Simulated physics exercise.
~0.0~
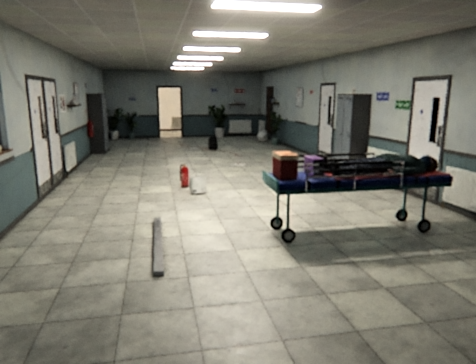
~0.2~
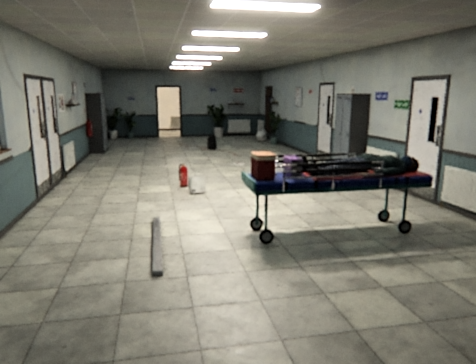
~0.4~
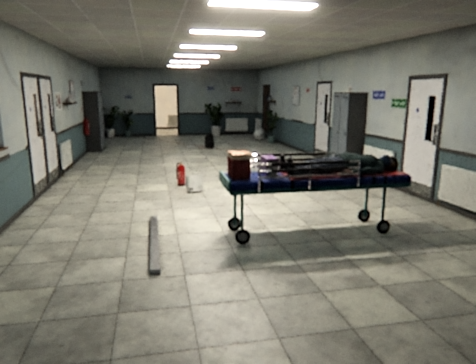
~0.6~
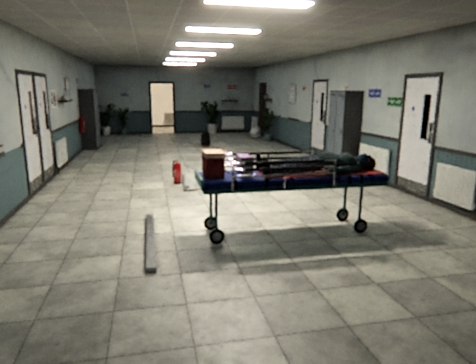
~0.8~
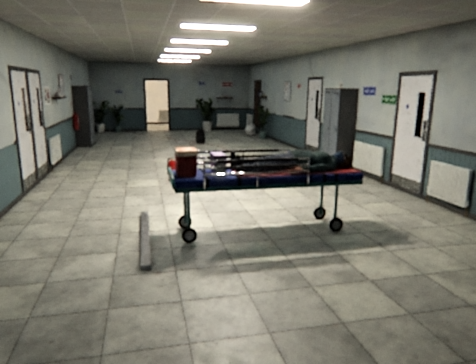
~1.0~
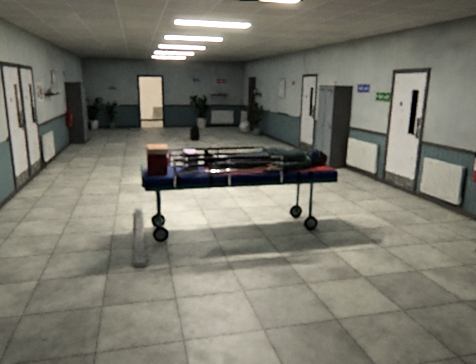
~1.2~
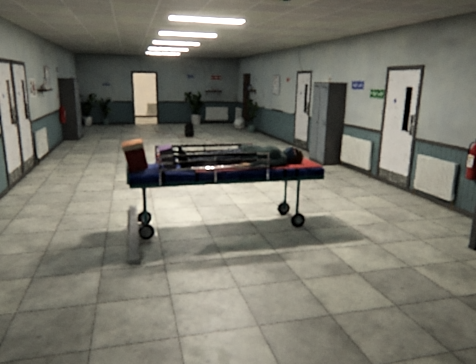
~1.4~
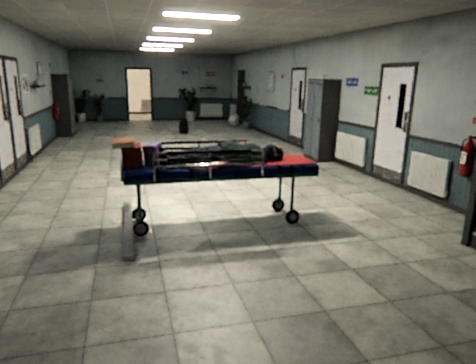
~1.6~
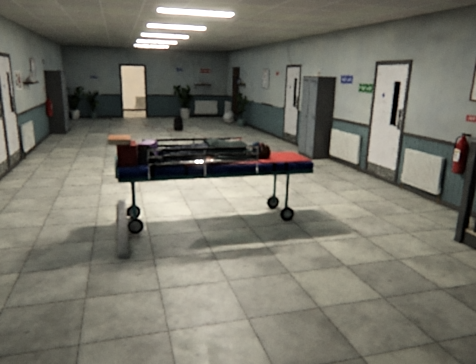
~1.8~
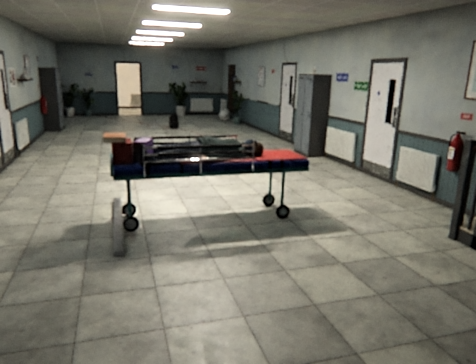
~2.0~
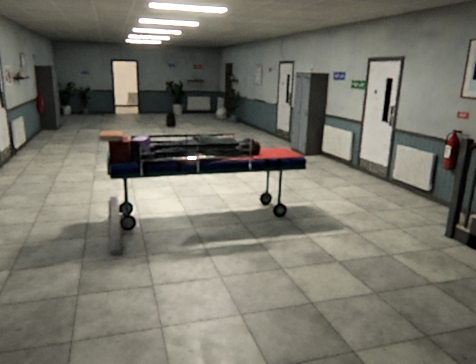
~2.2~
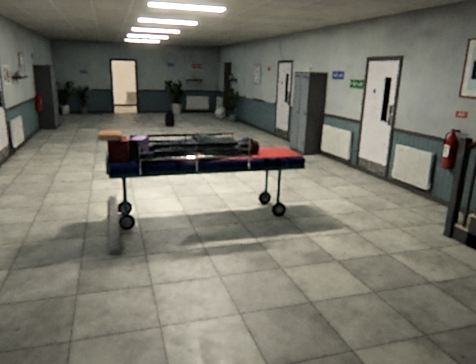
A trolley carrying a person rolls left along a corridor and stops, its load still aboard.
